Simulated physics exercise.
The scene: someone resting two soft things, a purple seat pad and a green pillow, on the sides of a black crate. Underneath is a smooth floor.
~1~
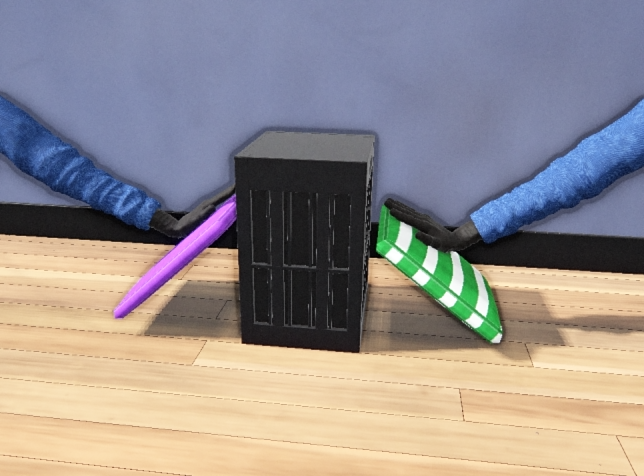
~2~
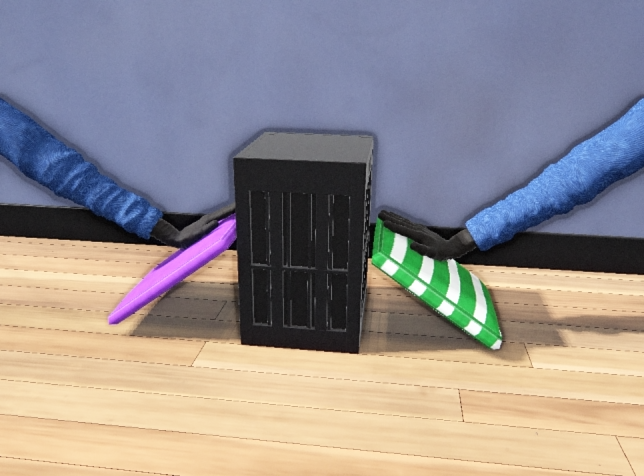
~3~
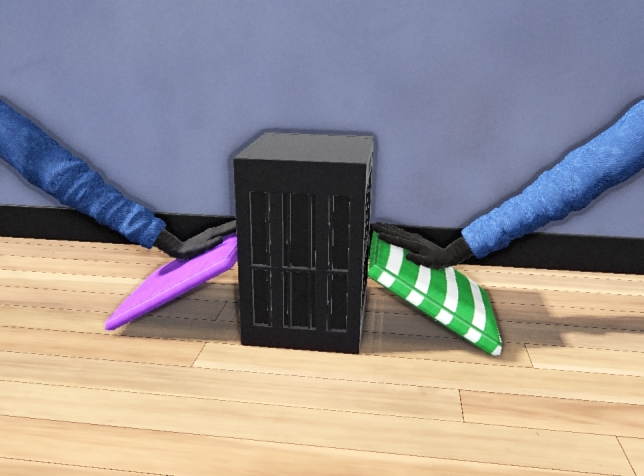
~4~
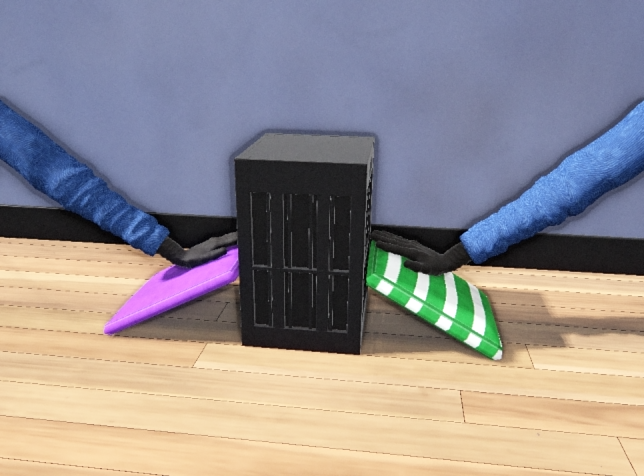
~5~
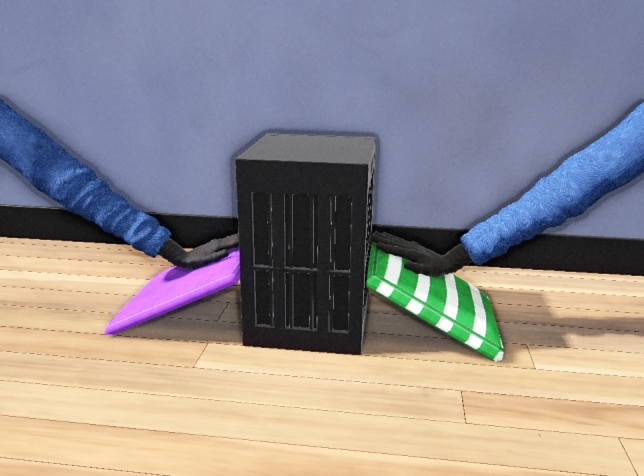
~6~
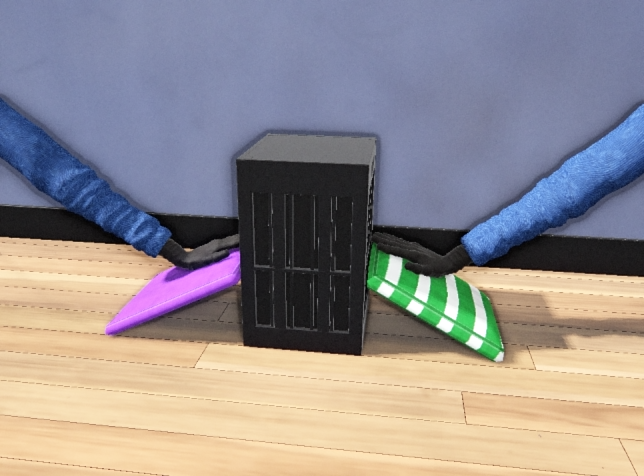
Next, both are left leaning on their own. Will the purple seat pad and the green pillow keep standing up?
Here is what happens: The purple seat pad falls down; the green pillow falls down.
Then, 0.22 s after the last picture, seat pad slipping down near (188, 293); pillow slipping down near (437, 310).
Then, 0.38 s after the last picture, seat pad flat on the floor near (188, 304); pillow flat on the floor near (443, 315).
Then, 0.70 s after the last picture, seat pad flat on the floor near (188, 304); pillow flat on the floor near (441, 318).
At rest, seat pad flat on the floor near (188, 304); pillow flat on the floor near (442, 318). The purple seat pad slumps to the floor and the green pillow slides down flat.
